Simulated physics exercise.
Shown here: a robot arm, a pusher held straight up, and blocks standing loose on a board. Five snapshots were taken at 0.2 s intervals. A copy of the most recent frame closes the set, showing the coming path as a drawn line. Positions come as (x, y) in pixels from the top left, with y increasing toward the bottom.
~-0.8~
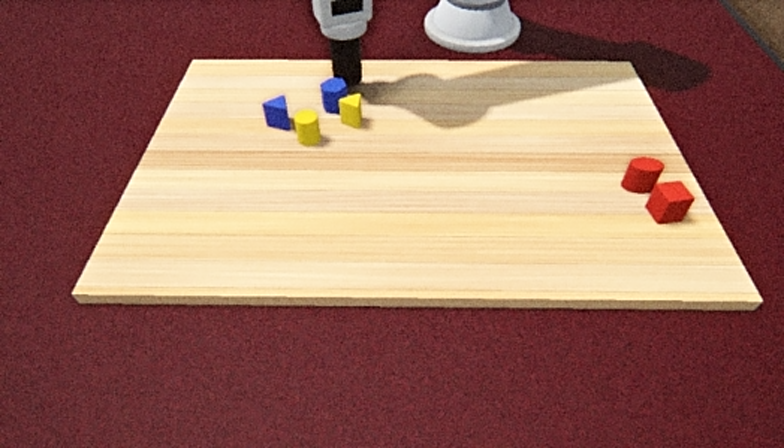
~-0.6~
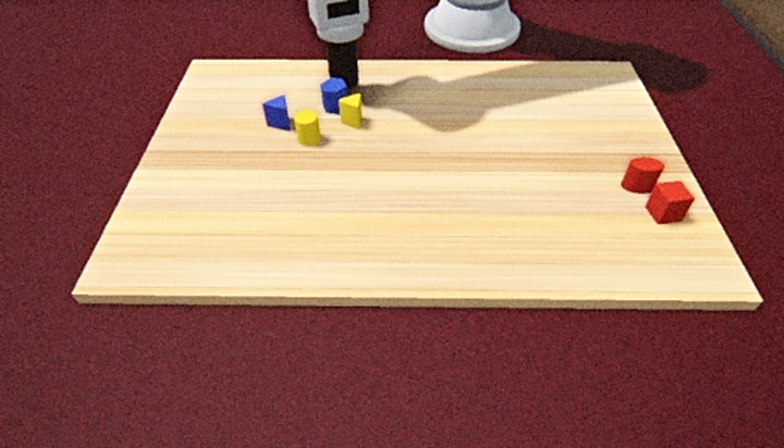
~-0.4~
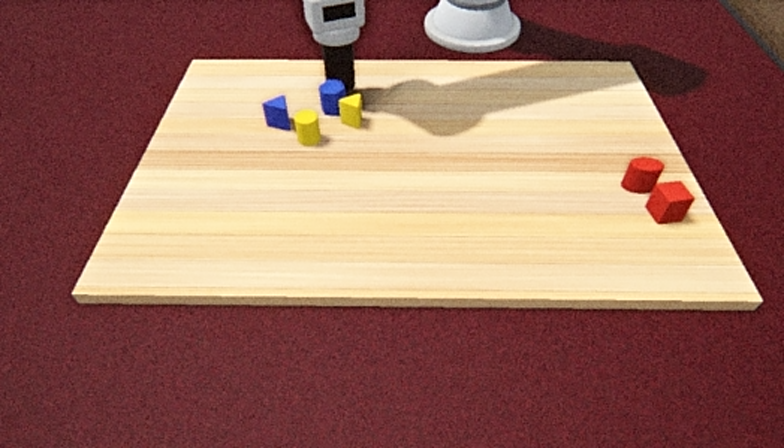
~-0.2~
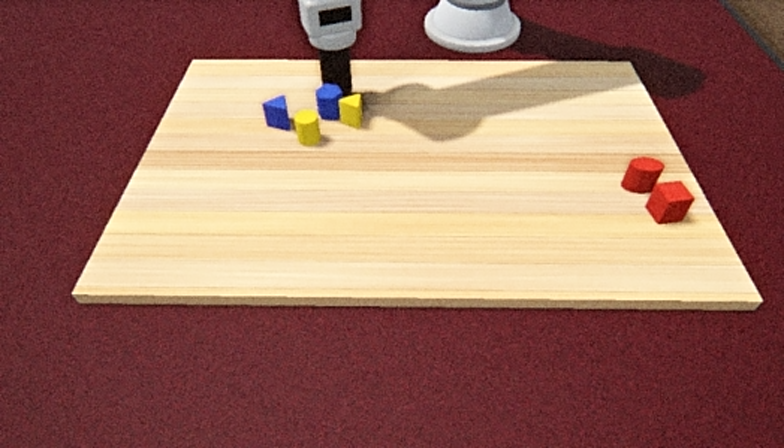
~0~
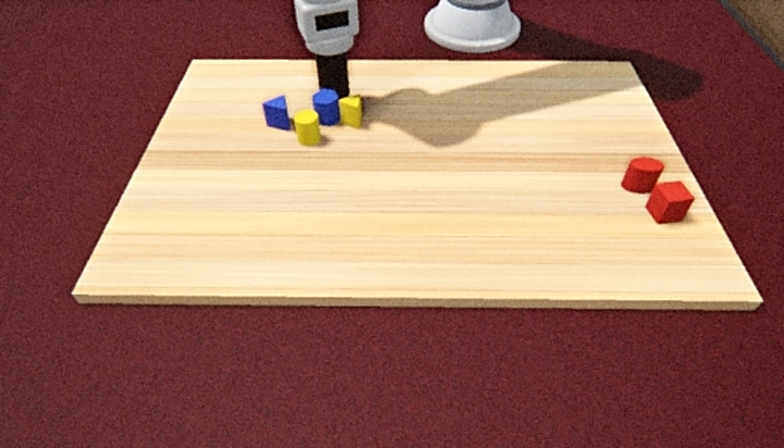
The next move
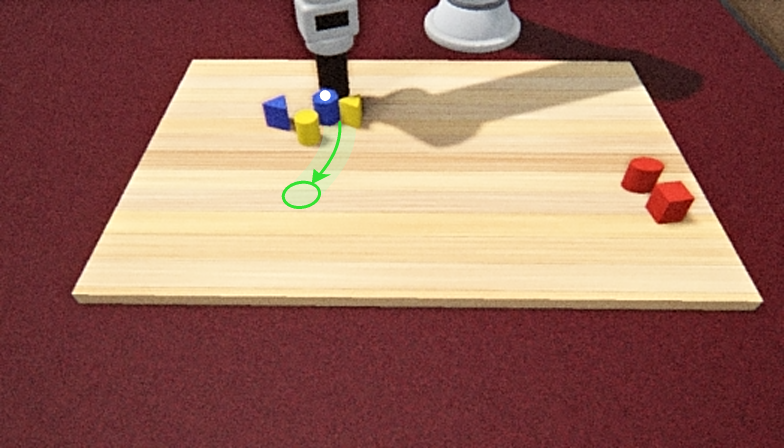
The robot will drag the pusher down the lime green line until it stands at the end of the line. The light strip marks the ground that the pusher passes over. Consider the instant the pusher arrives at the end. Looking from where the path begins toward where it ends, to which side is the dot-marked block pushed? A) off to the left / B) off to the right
Option B.
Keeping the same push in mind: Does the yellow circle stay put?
No.
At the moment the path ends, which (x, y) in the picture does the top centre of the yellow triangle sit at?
Its top middle: (362, 108).
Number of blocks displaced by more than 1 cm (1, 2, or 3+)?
I'd put the number at three or more.
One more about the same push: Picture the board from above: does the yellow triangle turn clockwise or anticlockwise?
That block twists counter-clockwise.
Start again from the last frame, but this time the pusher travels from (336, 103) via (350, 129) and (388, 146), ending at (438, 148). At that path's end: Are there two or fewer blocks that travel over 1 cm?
Final answer: No.
The line goes from (336, 103) over (340, 131) and (329, 162) to (301, 195); the dot is on the blue hexagon.
The first path, step by step. One third of the way, pusher (339, 122); yellow circle (291, 127); blue hexagon (316, 122), turned 55° clockwise; yellow triangle (361, 107), turned 55° anticlockwise.
Two thirds of the way, pusher (327, 154); yellow circle (279, 131); blue hexagon (293, 143); yellow triangle (362, 108), turned 60° anticlockwise.
At the end, pusher (300, 186); blue triangle unmoved; yellow circle (279, 131); blue hexagon (284, 147), turned 165° clockwise; yellow triangle (362, 108), turned 60° anticlockwise.
